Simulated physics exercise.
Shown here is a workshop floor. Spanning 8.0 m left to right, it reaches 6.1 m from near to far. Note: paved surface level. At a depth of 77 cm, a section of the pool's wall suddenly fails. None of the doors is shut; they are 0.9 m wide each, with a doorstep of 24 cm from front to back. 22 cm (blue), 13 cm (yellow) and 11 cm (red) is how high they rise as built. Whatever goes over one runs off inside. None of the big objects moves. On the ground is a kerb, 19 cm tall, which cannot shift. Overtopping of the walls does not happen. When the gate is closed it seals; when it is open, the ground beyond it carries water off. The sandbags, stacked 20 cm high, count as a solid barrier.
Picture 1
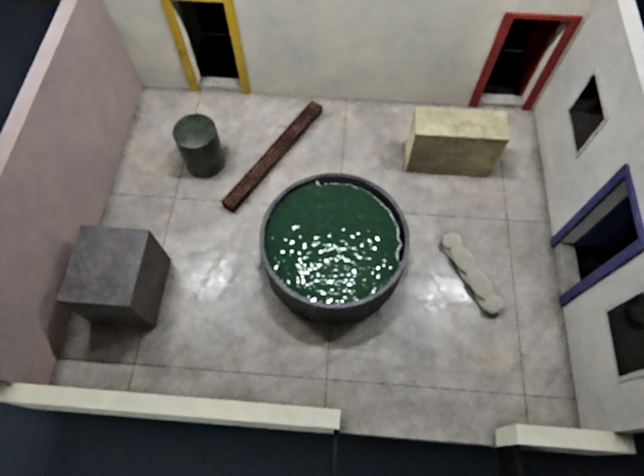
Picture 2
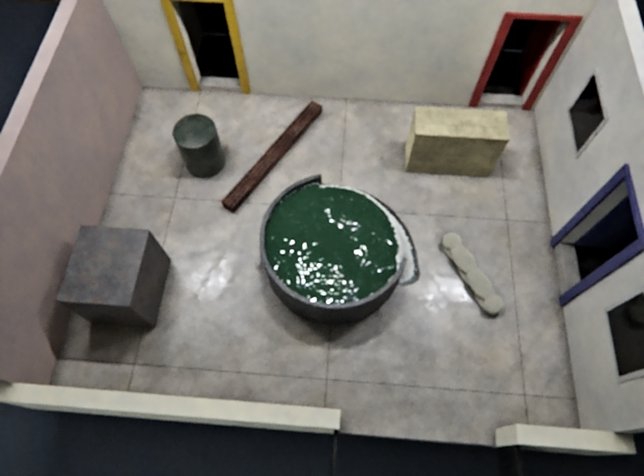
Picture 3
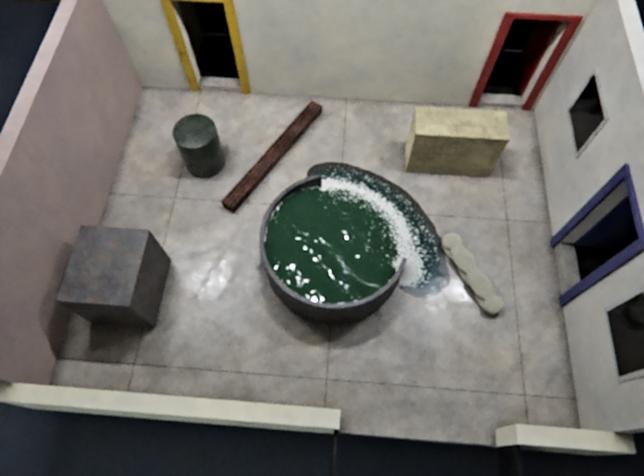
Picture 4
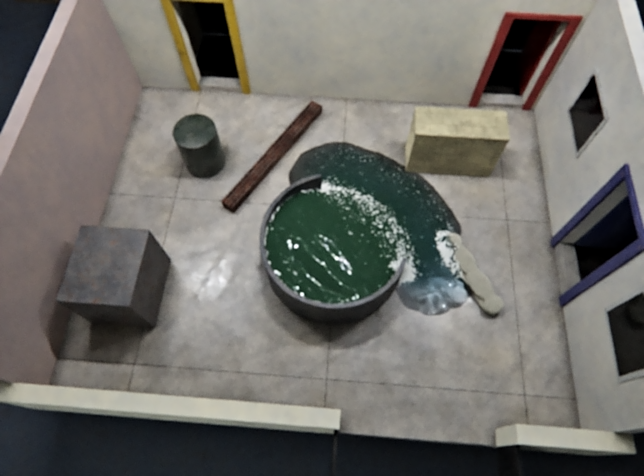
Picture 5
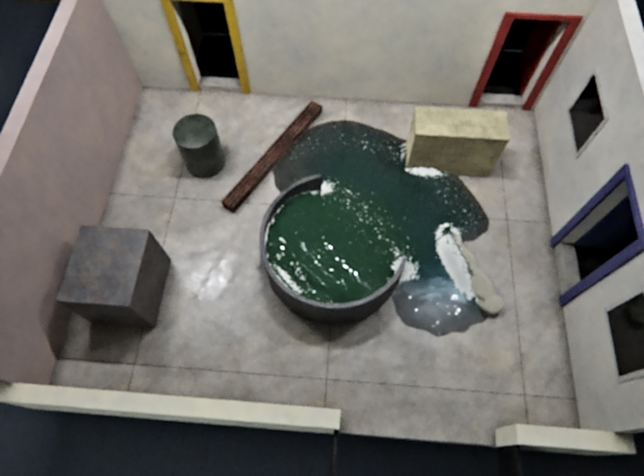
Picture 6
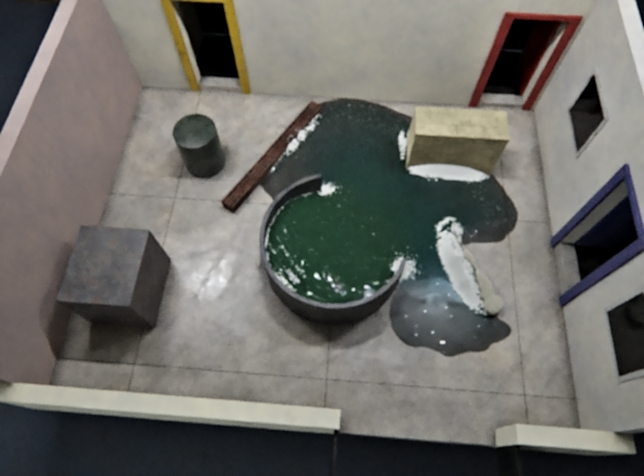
On a workshop floor, the far-right side of a round pool opens and green water pours out, spreading around the pale sandbags, then reaching the yellowish block and the dark red kerb as the level in the pool lowers.
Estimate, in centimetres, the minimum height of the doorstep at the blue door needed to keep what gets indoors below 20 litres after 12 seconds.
11 cm.
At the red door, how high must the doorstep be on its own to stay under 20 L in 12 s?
Door red, min height approx. 24 cm.
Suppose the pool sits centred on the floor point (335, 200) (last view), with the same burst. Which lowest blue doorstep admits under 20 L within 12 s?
About 14.0 cm.
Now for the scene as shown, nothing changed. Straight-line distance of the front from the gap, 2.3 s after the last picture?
About 5.0 m.
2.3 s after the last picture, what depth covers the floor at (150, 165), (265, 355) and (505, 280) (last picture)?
In order: Around 0, 0 and 6 cm.
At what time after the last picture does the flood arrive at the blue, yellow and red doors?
It arrives at the blue door at 0.9 s, the yellow door at 1.4 s and the red door at 0.8 s.
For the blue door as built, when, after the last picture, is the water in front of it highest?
Crest at t of about 1.6 s.
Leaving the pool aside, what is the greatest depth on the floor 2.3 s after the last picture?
Roughly 32 cm.
Then, 0.7 s after the last picture water covers 35 % of the floor, deepest (42 cm) near (543, 192); it has not reached the blue door.
Then, 2.3 s after the last picture water covers 55 % of the floor, deepest (32 cm) near (535, 136); 15 cm at the blue door, 0 litres in over its 22 cm doorstep.
Then, 11.3 s after the last picture water covers 95 % of the floor, deepest (12 cm) near (76, 300); 5 cm at the blue door, 0 litres in over its 22 cm doorstep.
At the blue door as built, the water peaked near 17 cm, 1.5 s after the last picture.
Run again over the same 12 s with other heights there, 30 litres in over 9.5 cm, 9 litres over 13 cm. The limit of 20 litres is kept from about 11 cm up.
